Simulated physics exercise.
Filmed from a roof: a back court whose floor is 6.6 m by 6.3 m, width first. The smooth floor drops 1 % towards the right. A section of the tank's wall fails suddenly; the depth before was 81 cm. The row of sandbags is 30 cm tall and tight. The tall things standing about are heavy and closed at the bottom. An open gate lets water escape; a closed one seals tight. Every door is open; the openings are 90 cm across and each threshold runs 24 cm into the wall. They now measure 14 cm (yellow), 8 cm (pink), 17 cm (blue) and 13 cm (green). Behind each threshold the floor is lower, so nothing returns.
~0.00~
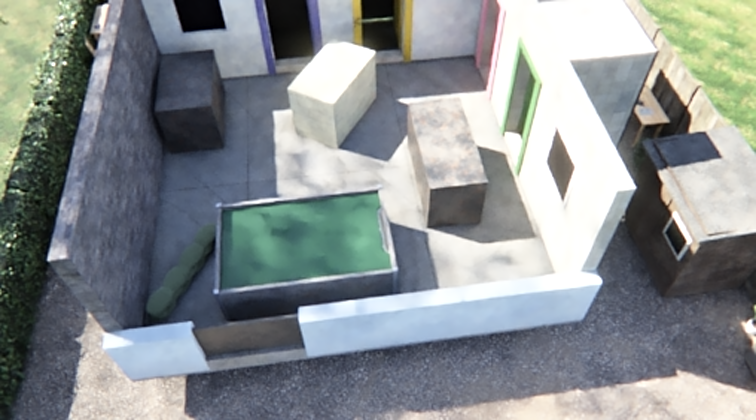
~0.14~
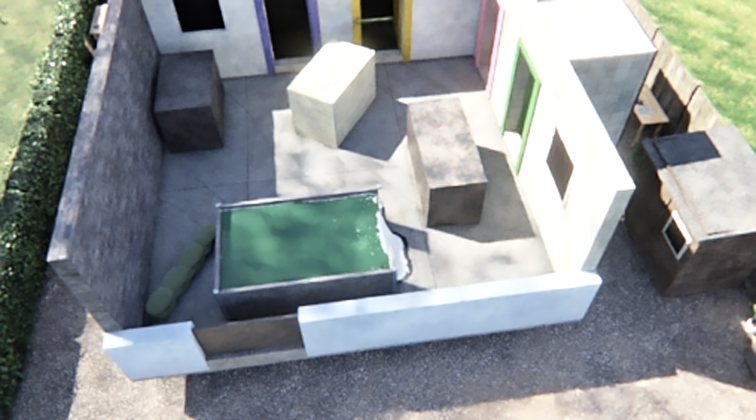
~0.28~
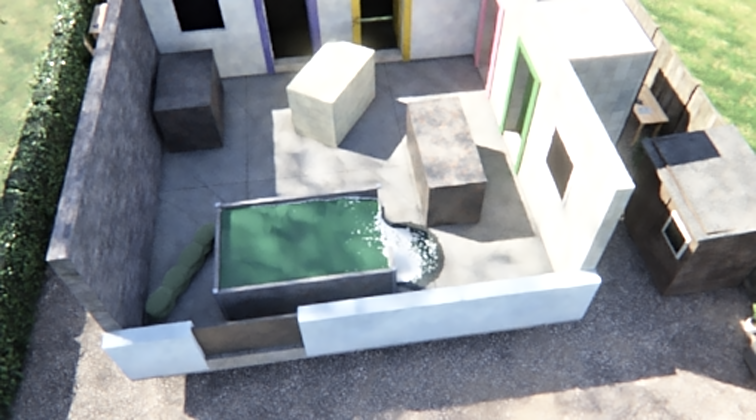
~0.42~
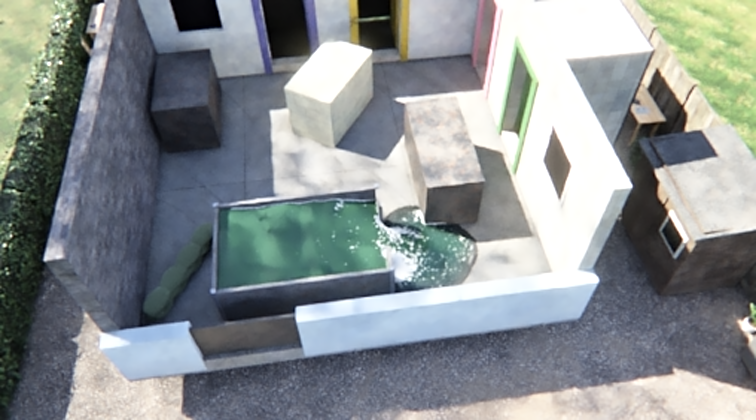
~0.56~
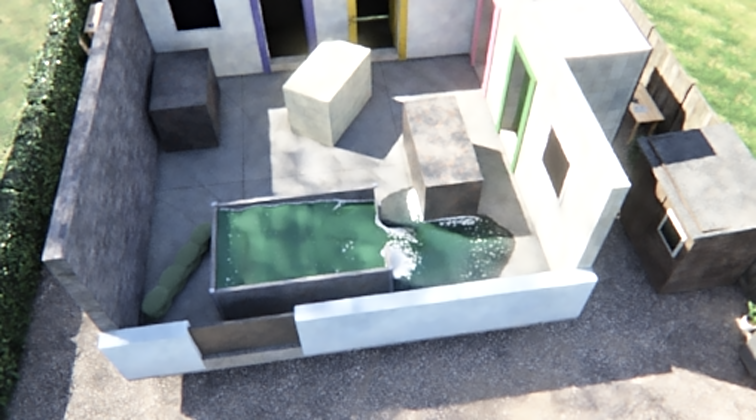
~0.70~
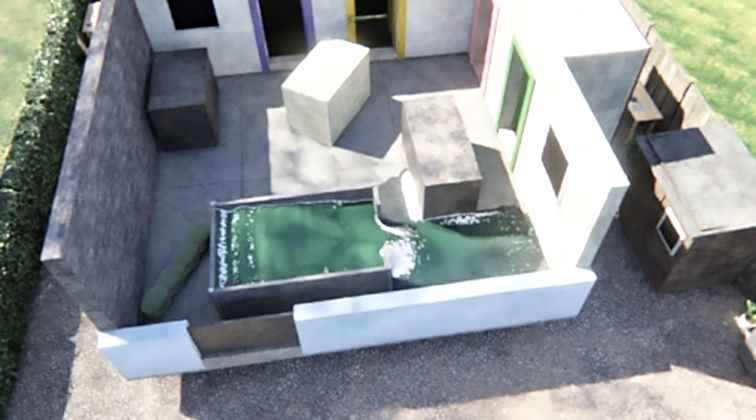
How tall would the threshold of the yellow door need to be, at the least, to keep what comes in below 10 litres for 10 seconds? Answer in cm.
It would have to be roughly 13 cm high.
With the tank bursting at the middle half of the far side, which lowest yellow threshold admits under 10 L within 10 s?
Some 6.5 cm.
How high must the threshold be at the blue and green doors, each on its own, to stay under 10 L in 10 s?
Roughly 4.5 cm at blue and 9.0 cm at green.
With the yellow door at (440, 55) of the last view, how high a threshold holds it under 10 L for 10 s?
Roughly 26 cm.
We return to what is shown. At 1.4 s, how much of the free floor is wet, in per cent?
Some 20 per cent of it.
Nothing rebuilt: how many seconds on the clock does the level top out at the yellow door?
At about 4.5 s.
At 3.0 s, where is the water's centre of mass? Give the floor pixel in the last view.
Around (391, 241).
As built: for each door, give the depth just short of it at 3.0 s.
In cm: Yellow 5, pink 4, blue 0, green 11.
After 1.4 s water covers 20 % of the floor, deepest (52 cm) near (554, 297); it has not reached the yellow door.
After 3.0 s water covers 45 % of the floor, deepest (35 cm) near (477, 268); 5 cm at the yellow door, 0 litres in over its 14 cm threshold.
After 10.0 s water covers 90 % of the floor, deepest (18 cm) near (223, 331); 11 cm at the yellow door, 7 litres in over its 14 cm threshold.
At the yellow door as built, the water arrived by 2.5 s and peaked near 15 cm at 4.4 s.
With a threshold of 12 cm, 16 litres would have come in within the 10 s; with 16.5 cm, 1 litre. So under 10 litres takes about 13 cm.
